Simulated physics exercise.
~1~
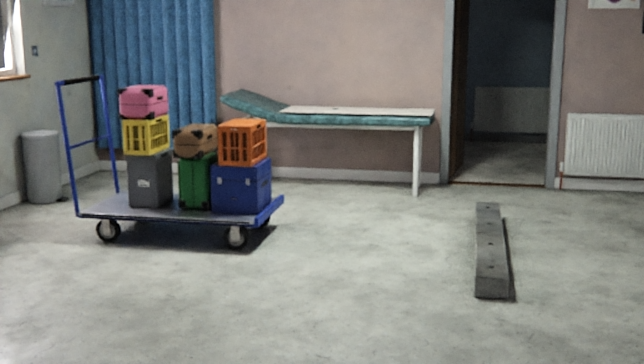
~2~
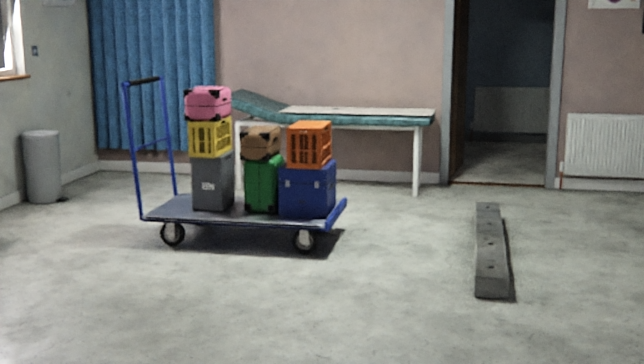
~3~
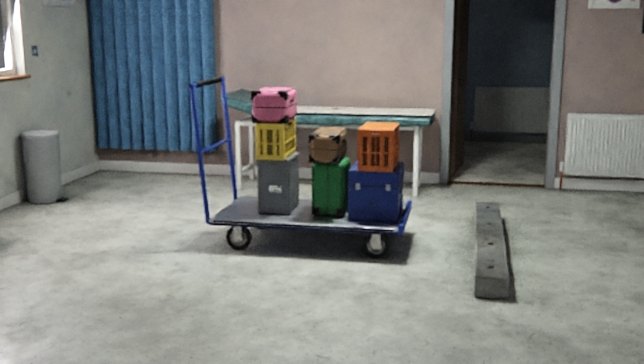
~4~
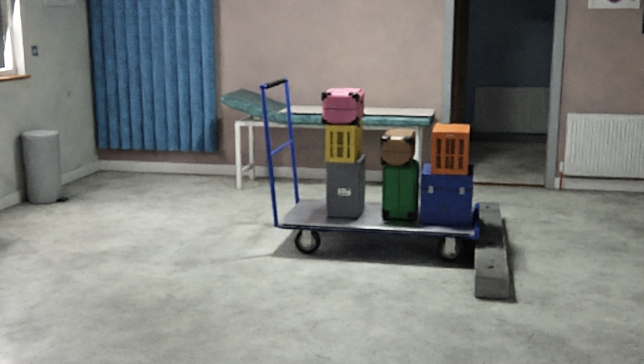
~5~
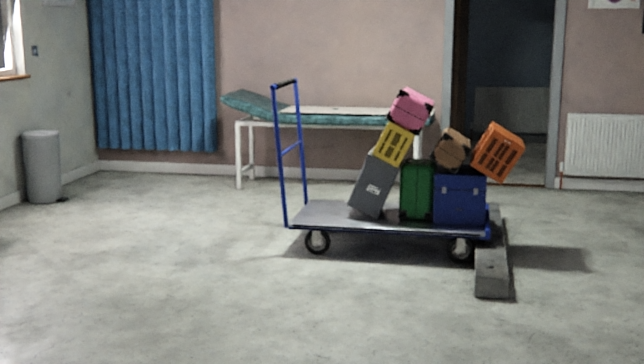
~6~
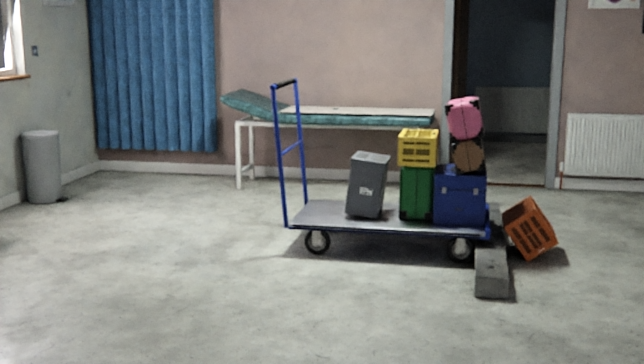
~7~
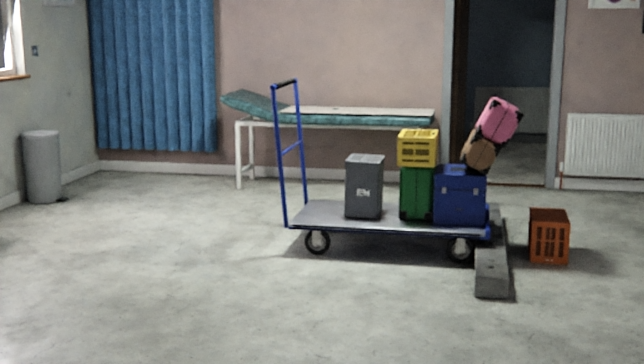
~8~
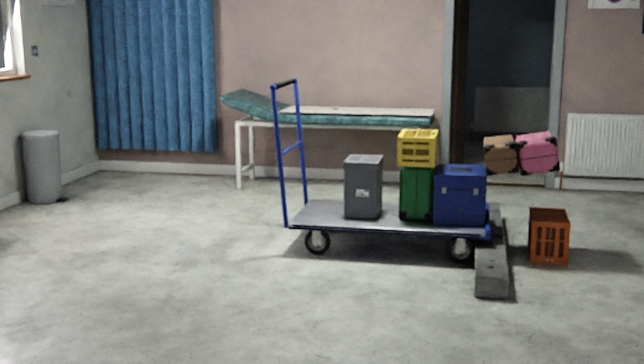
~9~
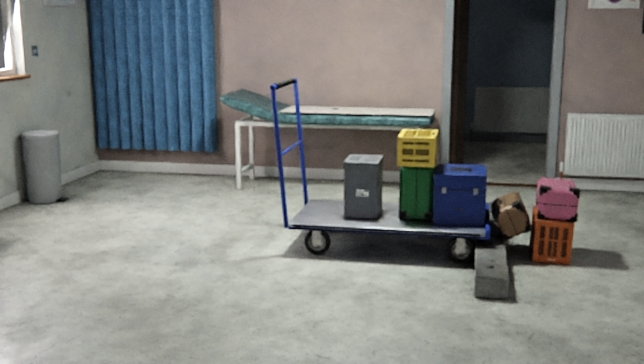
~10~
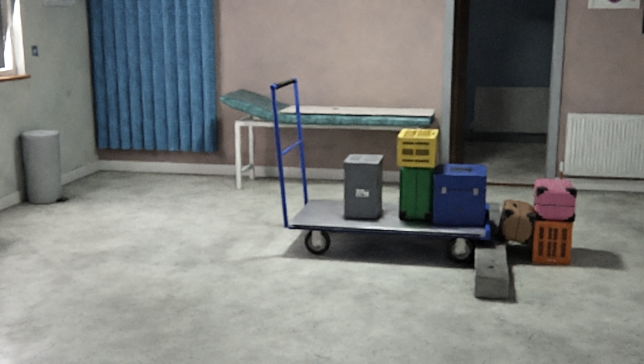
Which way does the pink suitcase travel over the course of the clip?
The pink suitcase travels to the right, first riding on the cart and then tumbling off beyond its front end.
A loaded flat cart rolls right, stops against a beam, and three pieces topple onto the floor side.
